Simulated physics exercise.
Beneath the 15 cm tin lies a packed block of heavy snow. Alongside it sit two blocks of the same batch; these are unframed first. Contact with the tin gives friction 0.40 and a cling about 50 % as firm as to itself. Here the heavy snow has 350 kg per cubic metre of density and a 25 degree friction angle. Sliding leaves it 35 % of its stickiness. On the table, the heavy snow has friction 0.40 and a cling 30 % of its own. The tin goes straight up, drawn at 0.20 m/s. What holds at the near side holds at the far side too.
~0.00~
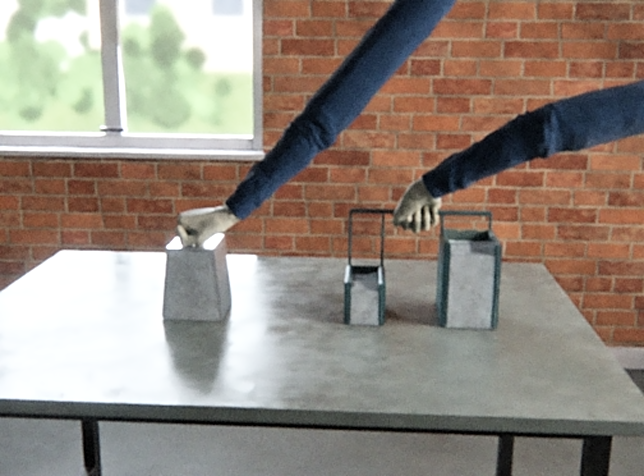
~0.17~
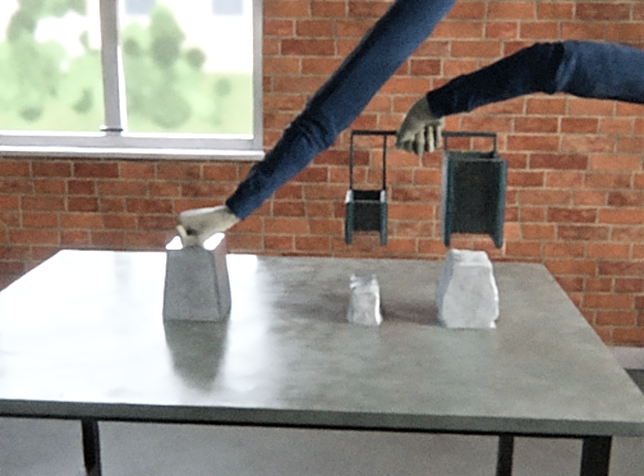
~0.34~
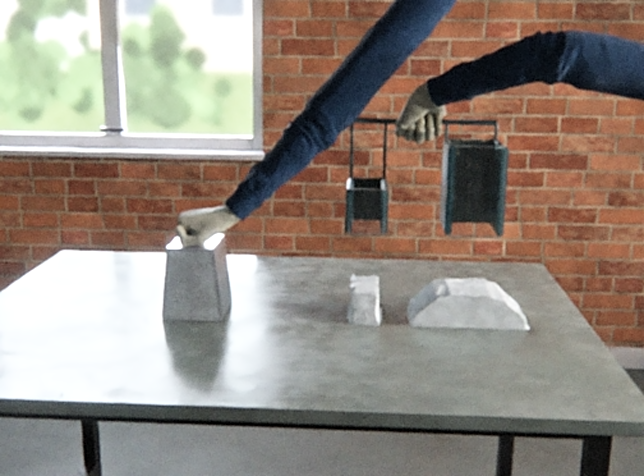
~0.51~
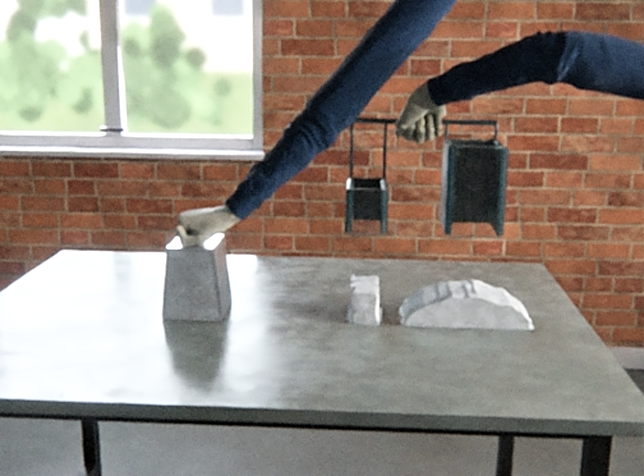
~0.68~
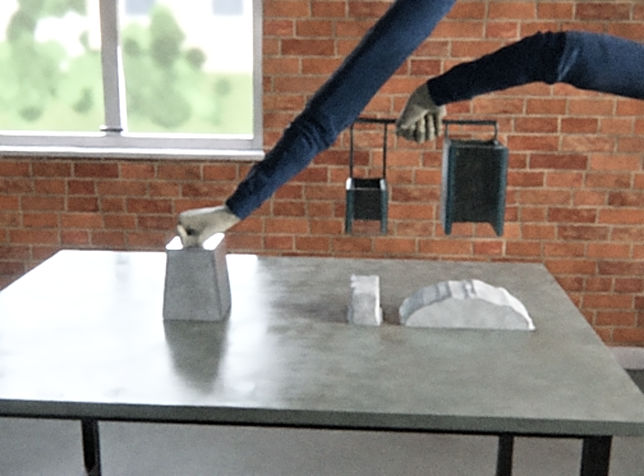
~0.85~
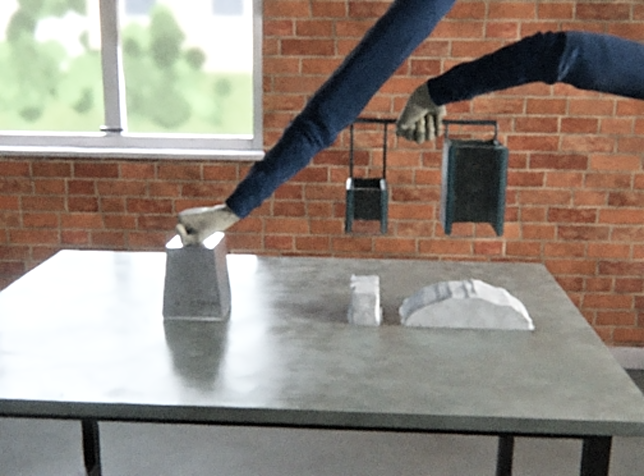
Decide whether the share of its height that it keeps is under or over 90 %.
It lands beneath 90 percent.
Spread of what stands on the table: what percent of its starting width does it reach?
About 200 per cent.
By 1.23 s, the tin is up by 7.6 cm.
By 1.67 s, the tin is up by 16 cm; what stands on the table is 50 % of the tin's depth.
By 2.12 s, the tin is up by 25 cm; what stands on the table is 50 % of the tin's depth.
By 2.57 s, the tin is up by 27 cm; what stands on the table is 49 % of the tin's depth.
By 2.67 s, at the end, the tin is up by 27 cm; what stands on the table is 49 % of the tin's depth.
